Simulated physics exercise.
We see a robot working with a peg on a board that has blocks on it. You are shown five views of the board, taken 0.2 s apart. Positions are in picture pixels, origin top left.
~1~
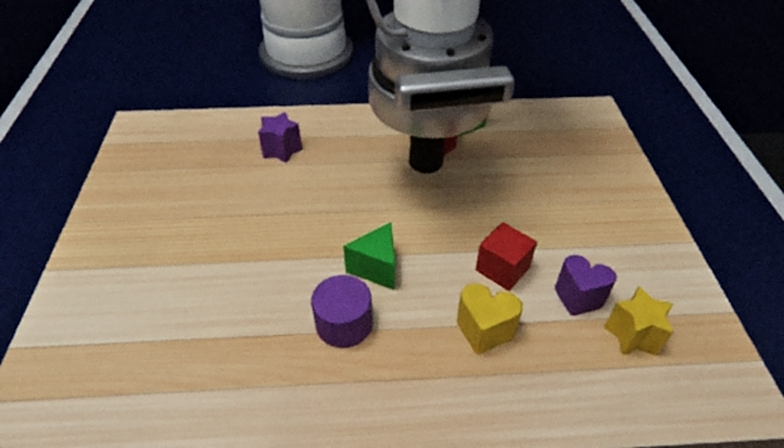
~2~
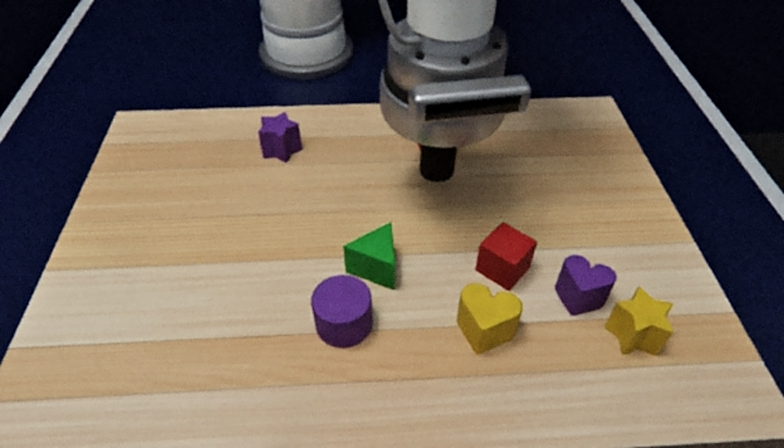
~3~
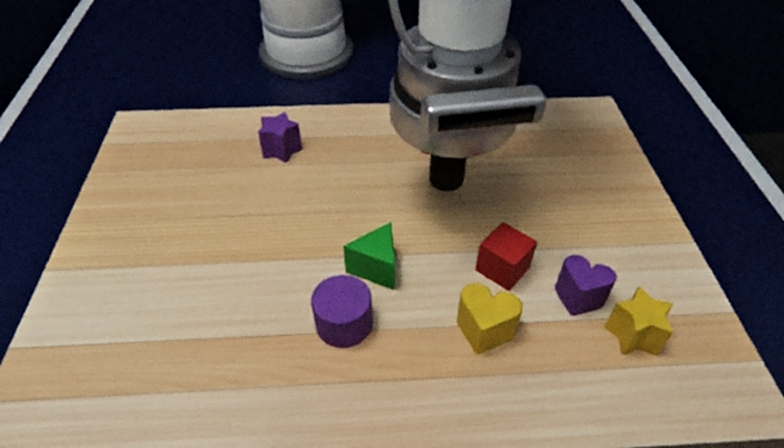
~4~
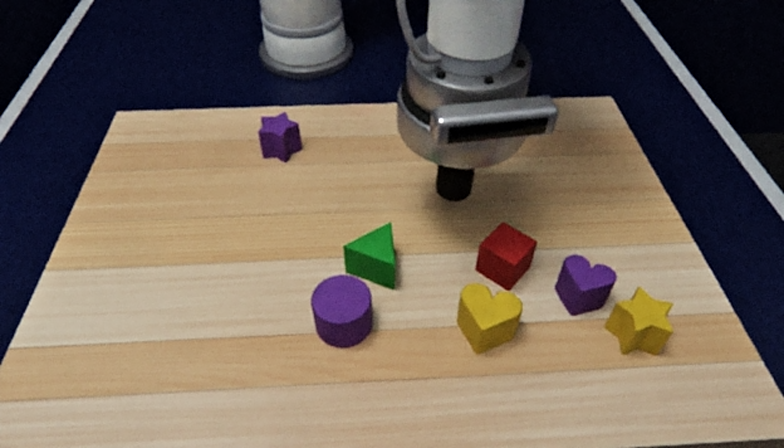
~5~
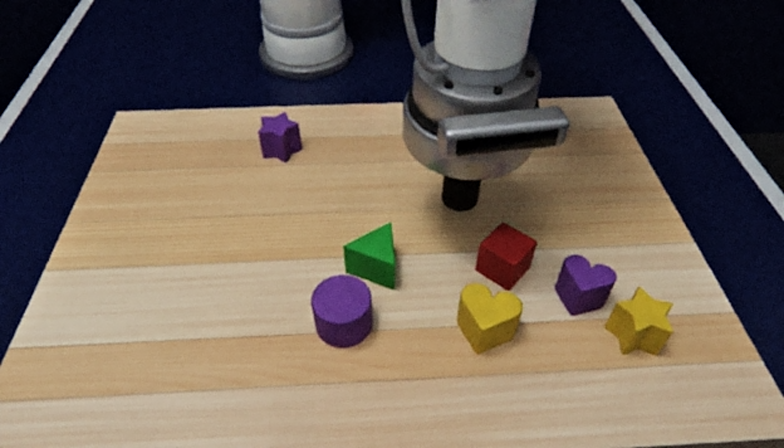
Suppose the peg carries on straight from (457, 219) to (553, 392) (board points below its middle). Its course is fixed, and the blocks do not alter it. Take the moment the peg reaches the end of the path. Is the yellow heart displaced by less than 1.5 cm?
That would be a no.
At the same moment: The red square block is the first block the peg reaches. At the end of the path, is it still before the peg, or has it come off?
The block lies off to the side or behind.
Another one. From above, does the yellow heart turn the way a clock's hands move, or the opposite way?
Looking down, my answer is that the yellow heart rotates clockwise.
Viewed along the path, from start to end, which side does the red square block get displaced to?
It moves over to the left.
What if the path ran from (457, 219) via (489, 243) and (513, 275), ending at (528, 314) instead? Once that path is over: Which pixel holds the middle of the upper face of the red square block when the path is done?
I'd say the red square block ends with its top centre at (571, 319).
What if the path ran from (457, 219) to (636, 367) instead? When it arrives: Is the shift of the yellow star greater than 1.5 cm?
Final answer: Yes.
On the path given first. One third of the way, peg (488, 248); red square block (527, 260), turned 15° anticlockwise.
Two thirds of the way, peg (522, 306); yellow heart (493, 319), turned 35° clockwise; red square block (558, 279), turned 55° anticlockwise; purple heart (597, 271).
At the end, peg (561, 375); yellow heart (495, 328), turned 60° clockwise; red square block (559, 279), turned 55° anticlockwise; purple heart (597, 271); yellow star unmoved.
